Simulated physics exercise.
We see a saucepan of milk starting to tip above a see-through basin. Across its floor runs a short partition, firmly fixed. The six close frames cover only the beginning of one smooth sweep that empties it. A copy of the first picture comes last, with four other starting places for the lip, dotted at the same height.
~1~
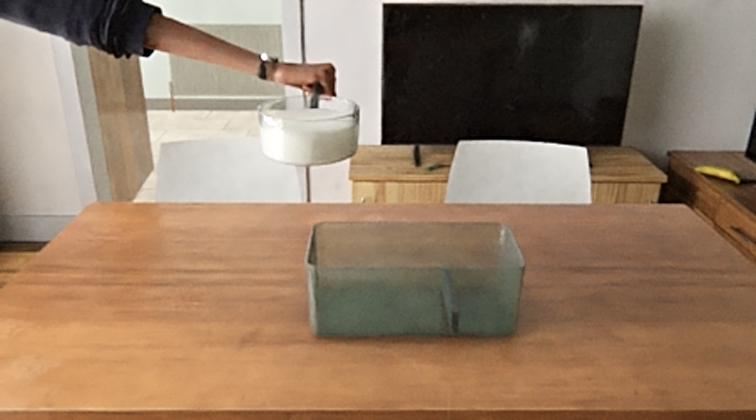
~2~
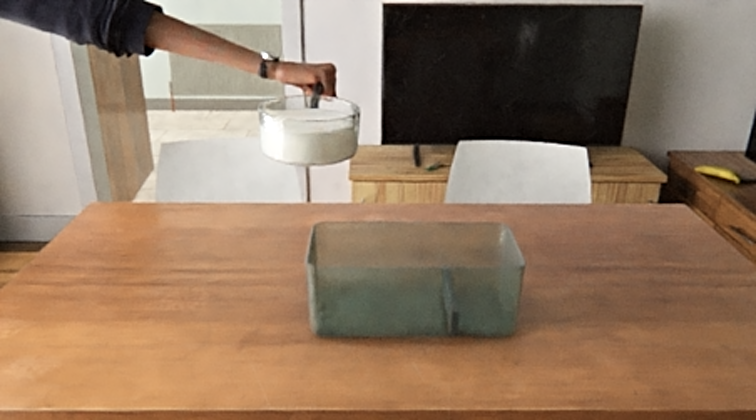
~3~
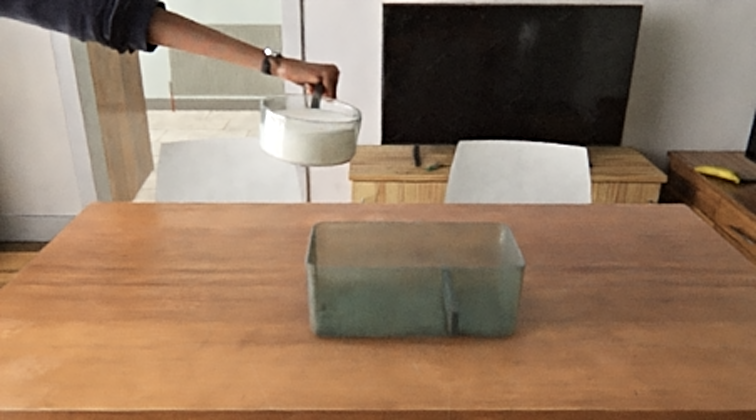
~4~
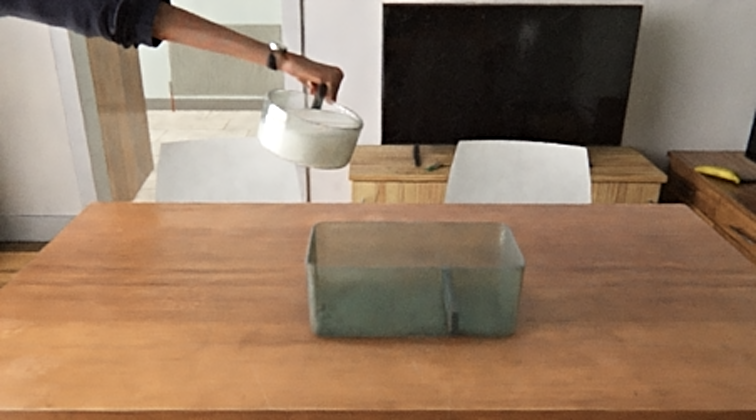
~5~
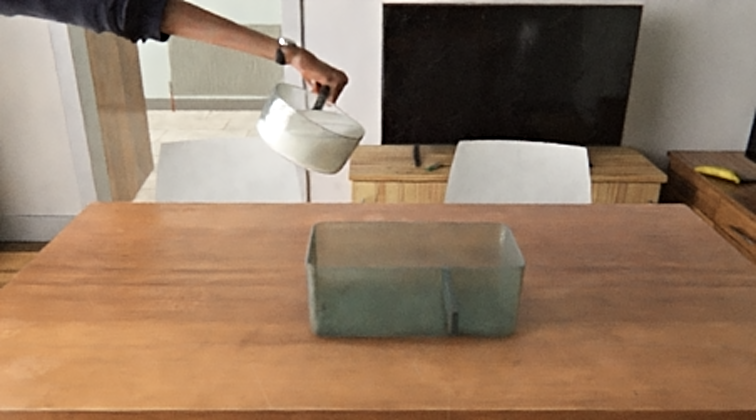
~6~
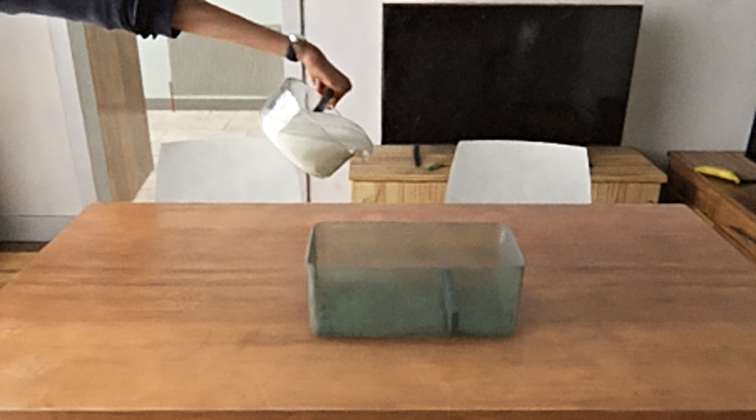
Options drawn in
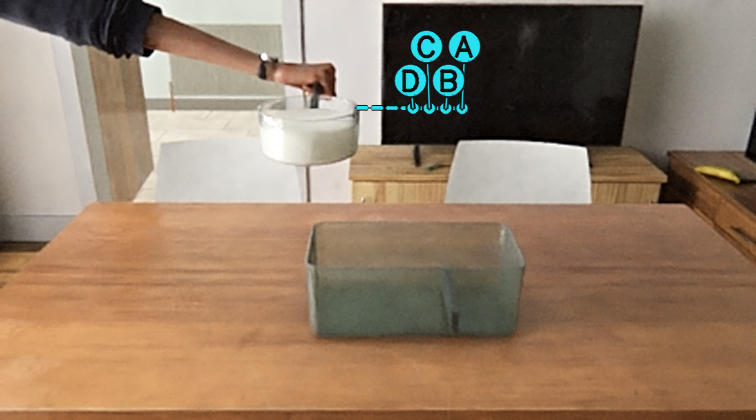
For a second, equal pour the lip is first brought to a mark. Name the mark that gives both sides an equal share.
Spot C does it best.
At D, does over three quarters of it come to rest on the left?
No.
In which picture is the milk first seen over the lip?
Picture 5.
In cyan, A at (462, 108); B at (445, 108); C at (429, 108); D at (413, 108).
For spot A, about 37 % ends left of the wall and 58 % right of it; 4 % is lost outside.
For spot B, about 39 % ends left of the wall and 57 % right of it; 4 % is lost outside.
For spot C, about 48 % ends left of the wall and 48 % right of it; 4 % is lost outside.
For spot D, about 66 % ends left of the wall and 30 % right of it; 3 % is lost outside.
